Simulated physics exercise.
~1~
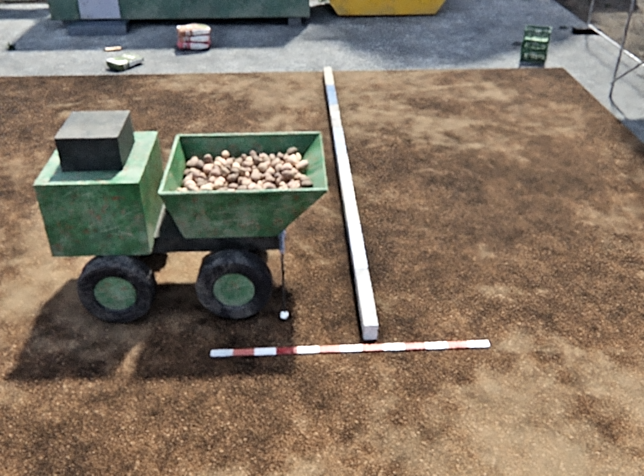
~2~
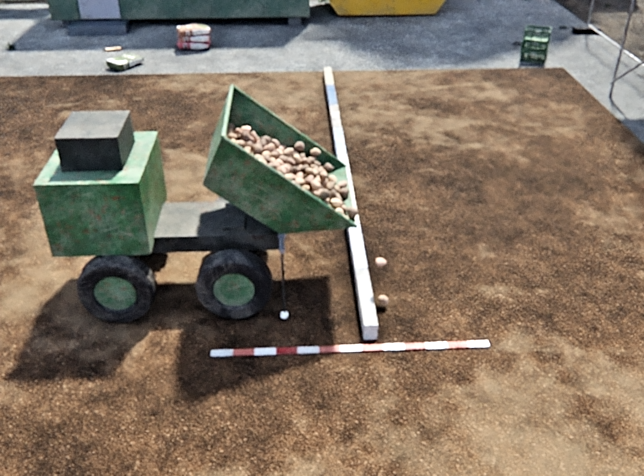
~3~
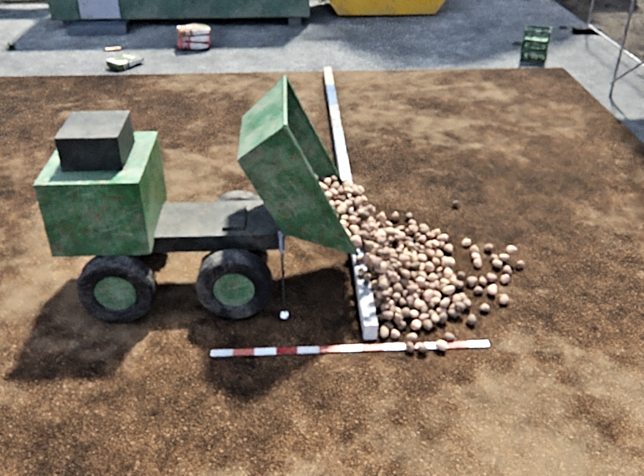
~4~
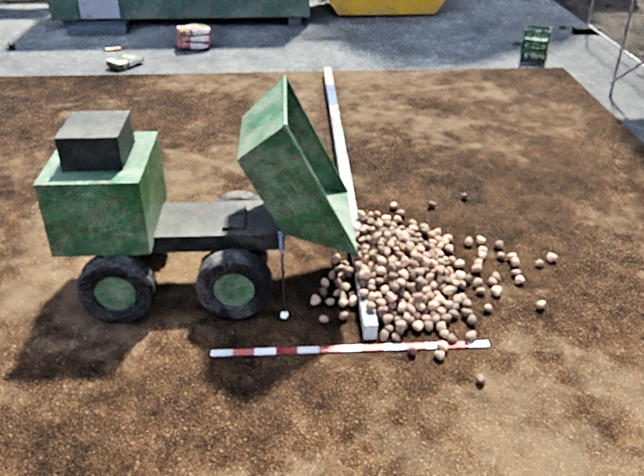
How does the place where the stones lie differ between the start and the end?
At the start the stones sit inside the green skip, left of the white kerb. At the end they lie lower and farther right, in a spread heap on the ground mostly beyond the kerb.
The clip shows a green dumper tipping its skip to the right beside a white kerb, a few rounded stones dropping out first and then the rest pouring down. It ends with the skip steeply raised and the stones heaped mostly beyond the kerb, some scattered farther right.
